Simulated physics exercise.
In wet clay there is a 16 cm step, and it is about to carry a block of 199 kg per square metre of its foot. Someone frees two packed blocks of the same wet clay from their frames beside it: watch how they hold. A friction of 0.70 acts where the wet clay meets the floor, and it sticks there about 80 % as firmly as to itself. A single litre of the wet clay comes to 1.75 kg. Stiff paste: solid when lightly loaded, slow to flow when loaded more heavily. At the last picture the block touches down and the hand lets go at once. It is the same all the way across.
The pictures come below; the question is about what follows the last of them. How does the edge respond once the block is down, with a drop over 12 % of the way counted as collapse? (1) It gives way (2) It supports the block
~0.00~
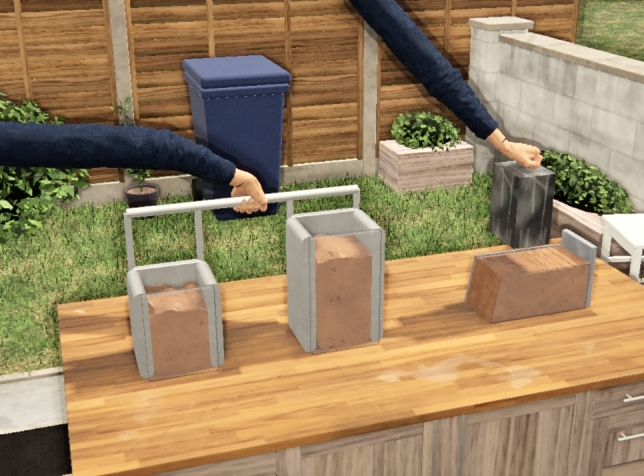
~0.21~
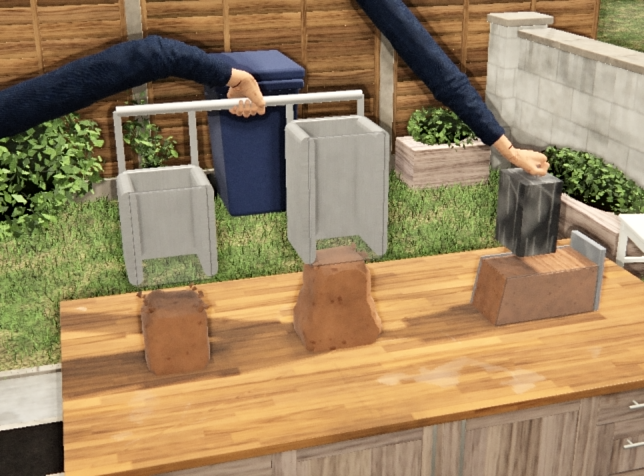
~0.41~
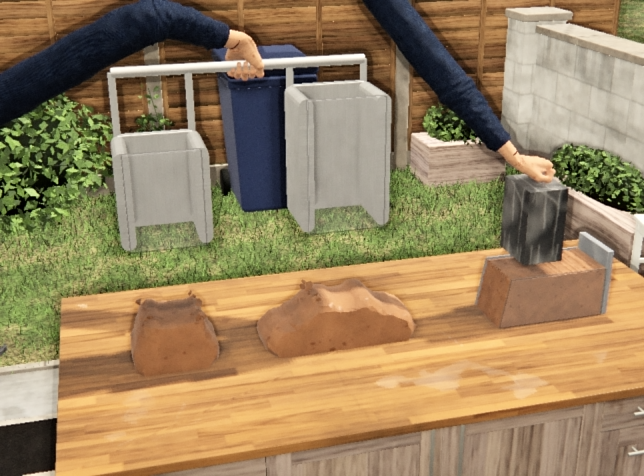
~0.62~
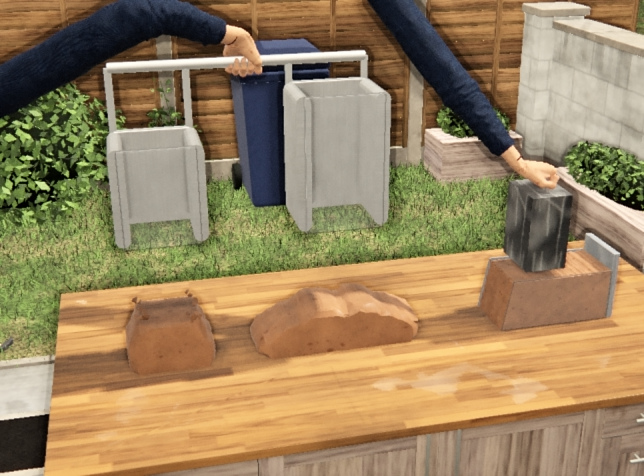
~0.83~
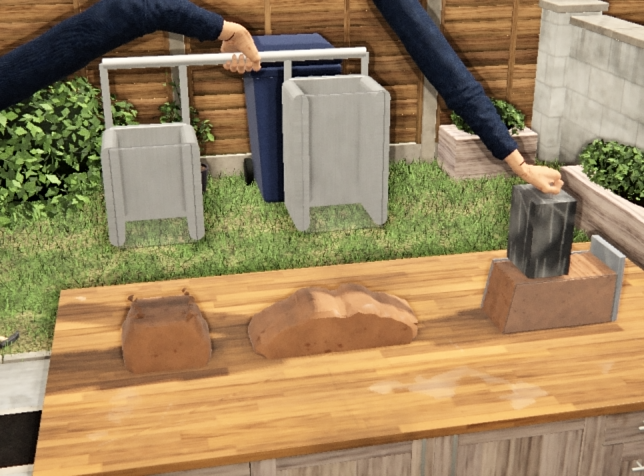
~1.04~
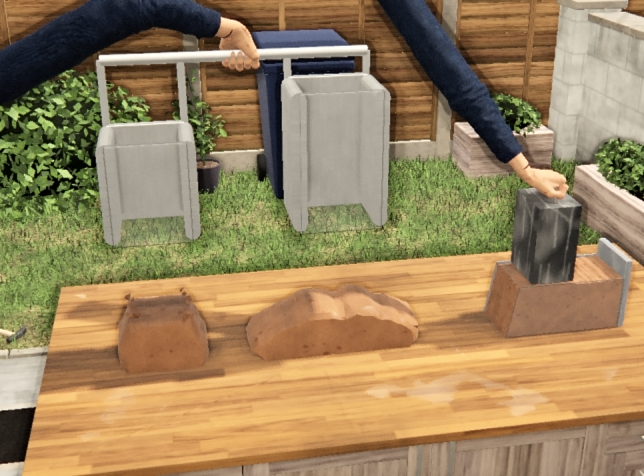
It gives way.
After 1.20 s, the block is down by 17 % of the bank's height and leans 4 degrees.
After 1.38 s, the block is down by 47 % of the bank's height and leans 18 degrees.
After 1.57 s, the block is down by 79 % of the bank's height and leans 41 degrees.
After 1.76 s, the block is down by 84 % of the bank's height and leans 44 degrees.
After 1.87 s, the block is down by 84 % of the bank's height and leans 44 degrees.
